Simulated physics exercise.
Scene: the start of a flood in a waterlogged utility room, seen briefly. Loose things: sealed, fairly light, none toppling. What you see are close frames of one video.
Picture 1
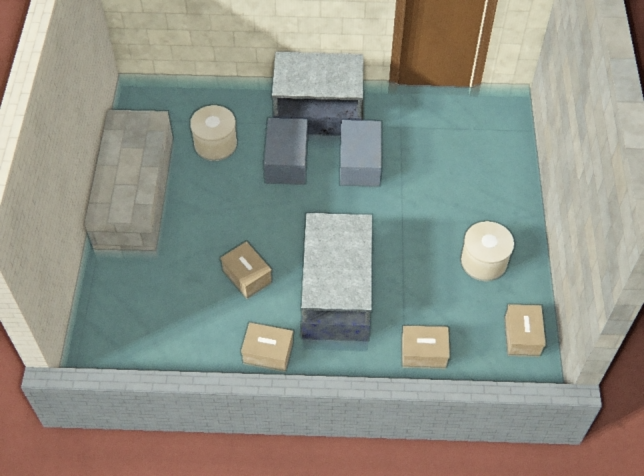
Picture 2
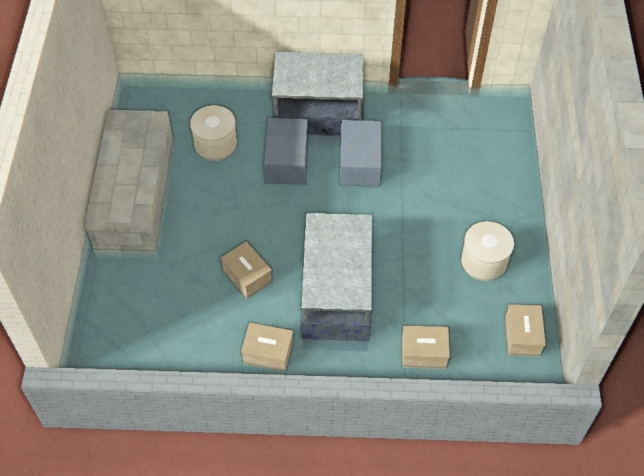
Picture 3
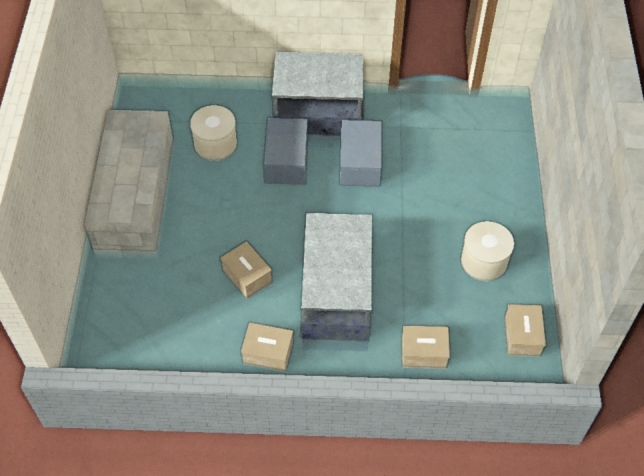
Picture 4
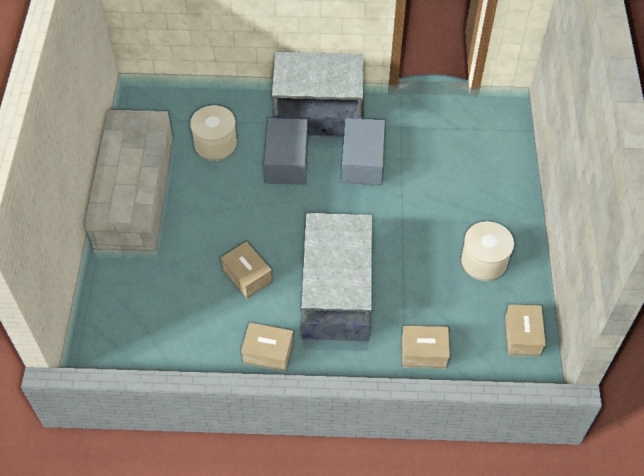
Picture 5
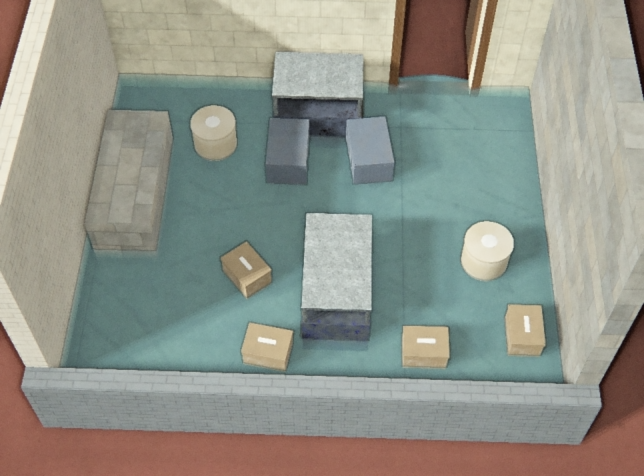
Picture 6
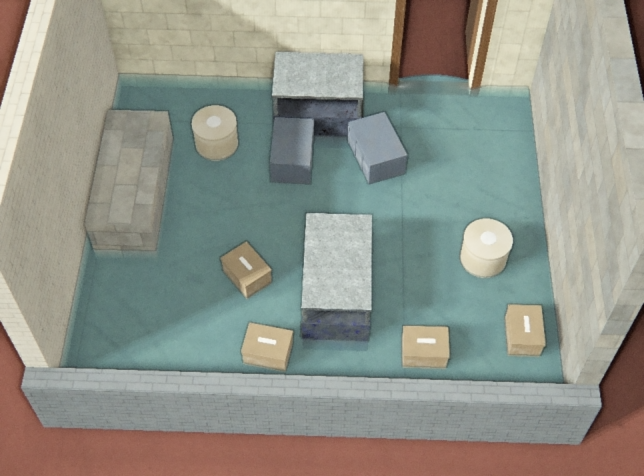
A teal-floored room with pale block walls, seemingly under shallow water, is seen from high above by a still camera. Two blue-grey blocks sit before a grey stone-topped table at the back, with another table at centre, cream drums left and right, tan boxes in front, and a brown door. The door opens first, then the right blue-grey block slides slightly rightward and turns, while the left one shifts barely.
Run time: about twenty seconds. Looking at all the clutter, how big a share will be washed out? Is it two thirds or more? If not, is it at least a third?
No, but at least a third.
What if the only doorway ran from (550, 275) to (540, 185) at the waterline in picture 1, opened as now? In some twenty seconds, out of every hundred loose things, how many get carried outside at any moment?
About 80 percent.
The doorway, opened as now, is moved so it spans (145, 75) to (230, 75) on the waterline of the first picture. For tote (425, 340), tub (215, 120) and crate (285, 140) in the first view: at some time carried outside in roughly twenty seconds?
The first one never exits, the second exits, the third exits.
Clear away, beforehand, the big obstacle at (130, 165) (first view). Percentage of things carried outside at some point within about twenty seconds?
Close to 50 percent, I'd say.
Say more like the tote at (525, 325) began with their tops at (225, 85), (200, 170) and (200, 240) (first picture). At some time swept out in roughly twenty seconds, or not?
Result list, first to last: Does not leave, does not leave, does not leave.
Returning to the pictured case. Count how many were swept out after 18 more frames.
The number works out to 1.
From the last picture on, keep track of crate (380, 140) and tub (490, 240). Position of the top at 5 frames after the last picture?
Look for them at about (417, 93) and about (494, 203).
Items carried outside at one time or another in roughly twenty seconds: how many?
Tally: 3.
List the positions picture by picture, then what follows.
A crate at (361, 143) floats; a crate at (286, 141), afloat; 0 of 8 have shifted, in the first picture.
A crate at (361, 143) floats; a crate at (286, 141) floats; 0 of 8 have shifted, in the second picture.
A crate at (361, 144) floats; a crate at (286, 141) floats; 0 of 8 have shifted, in the third picture.
A crate at (364, 142), afloat, close to its start; a crate at (286, 141), afloat; 0 of 8 have shifted, in the fourth picture.
A crate at (370, 141), afloat, close to its start; a crate at (288, 141), afloat; 1 of 8 have shifted, in the fifth picture.
A crate at (378, 138) floats, close to its start; a crate at (292, 141) floats, close to its start; 2 of 8 have shifted, in the sixth picture.
A moment on, 0 of 8 are out; 8 afloat.
Next, 1 of 8 are out; 7 afloat.
Later, 3 of 8 are out; 5 afloat.
In the end, 3 of 8 are out; 5 afloat.
